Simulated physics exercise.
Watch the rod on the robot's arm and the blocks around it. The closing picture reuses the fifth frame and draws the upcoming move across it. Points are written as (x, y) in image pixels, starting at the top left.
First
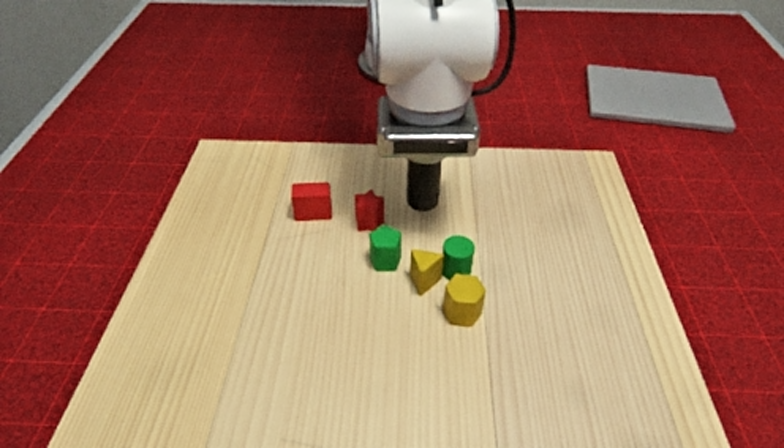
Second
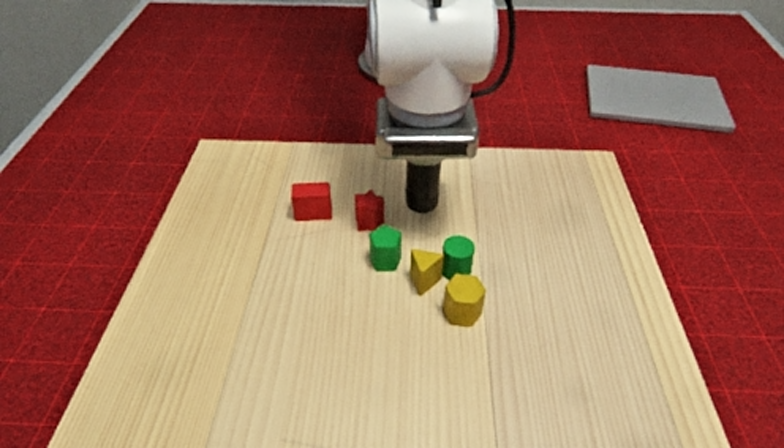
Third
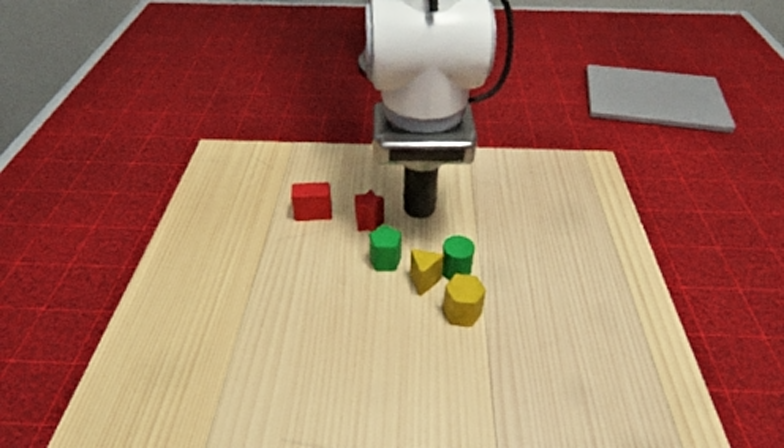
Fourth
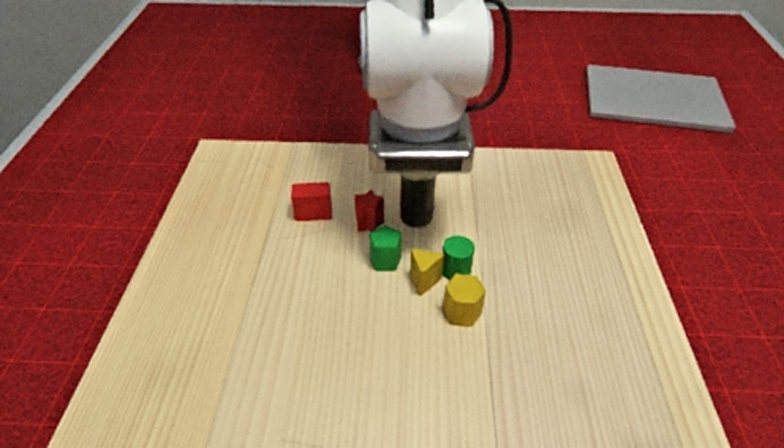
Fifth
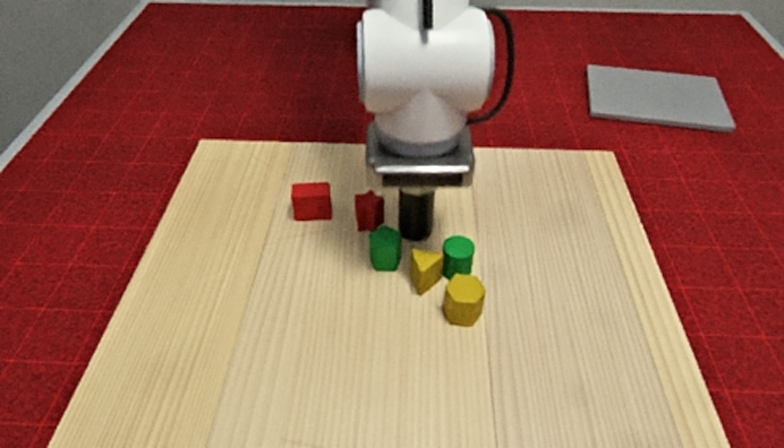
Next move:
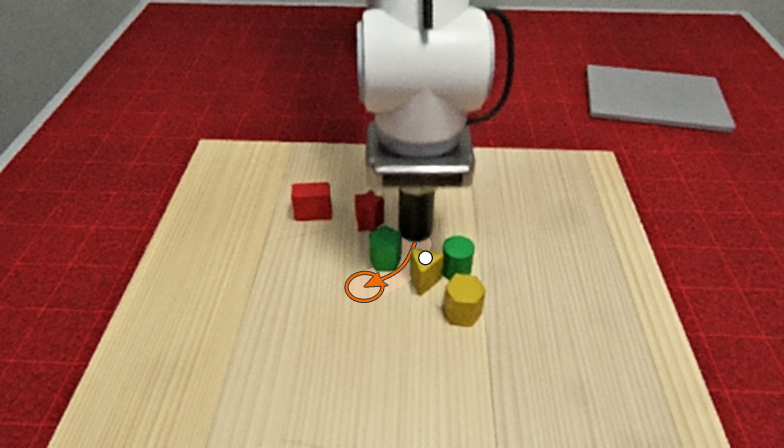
On a pale wooden board over red flooring, seen from a fixed, raised viewpoint facing a white robot arm, small coloured blocks lie spread out. Two red blocks sit on the left, a green five-sided block, a yellow triangle and a green round block near the middle, and a yellow block nearest. The arm's dark rod barely moves at first, then slides slightly forward and left toward the unmoving blocks.
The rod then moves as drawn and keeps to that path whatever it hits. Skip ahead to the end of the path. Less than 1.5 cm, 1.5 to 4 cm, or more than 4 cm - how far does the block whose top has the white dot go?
The distance will be below 1.5 cm.
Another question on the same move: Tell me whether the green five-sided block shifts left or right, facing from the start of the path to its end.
It moves over to the right.
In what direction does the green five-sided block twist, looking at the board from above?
It turns round clockwise.
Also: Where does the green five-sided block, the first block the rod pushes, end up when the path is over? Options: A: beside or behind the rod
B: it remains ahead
Letter B.
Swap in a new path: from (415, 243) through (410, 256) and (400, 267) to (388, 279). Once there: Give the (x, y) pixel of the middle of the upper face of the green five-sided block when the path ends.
It is at (353, 252).
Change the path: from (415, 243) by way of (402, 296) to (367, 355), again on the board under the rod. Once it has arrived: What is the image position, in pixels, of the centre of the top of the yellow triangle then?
About (428, 285).
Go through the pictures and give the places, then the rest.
Rod's lower end at (423, 202); green five-sided block at (386, 237); yellow triangle at (426, 258); green circular block at (459, 246), in the first frame.
Rod at (422, 203); blocks still, in the second frame.
Rod at (419, 208); blocks still, in the third frame.
Rod at (417, 217); blocks still, in the fourth frame.
Rod at (415, 231); green five-sided block at (386, 237); yellow triangle at (426, 258); green circular block at (459, 246), in the fifth frame.
Drawn move, from (415, 243) via (406, 261) and (389, 276), ending at (365, 287); the dot is on the yellow triangle.
On the path given first. Halfway along, rod at (399, 257); green five-sided block at (366, 248), turned 60° clockwise; yellow triangle at (423, 262), turned 35° anticlockwise.
At the end, rod at (364, 274); green five-sided block at (328, 258), turned 90° clockwise; yellow triangle at (422, 262), turned 45° anticlockwise; green circular block still.
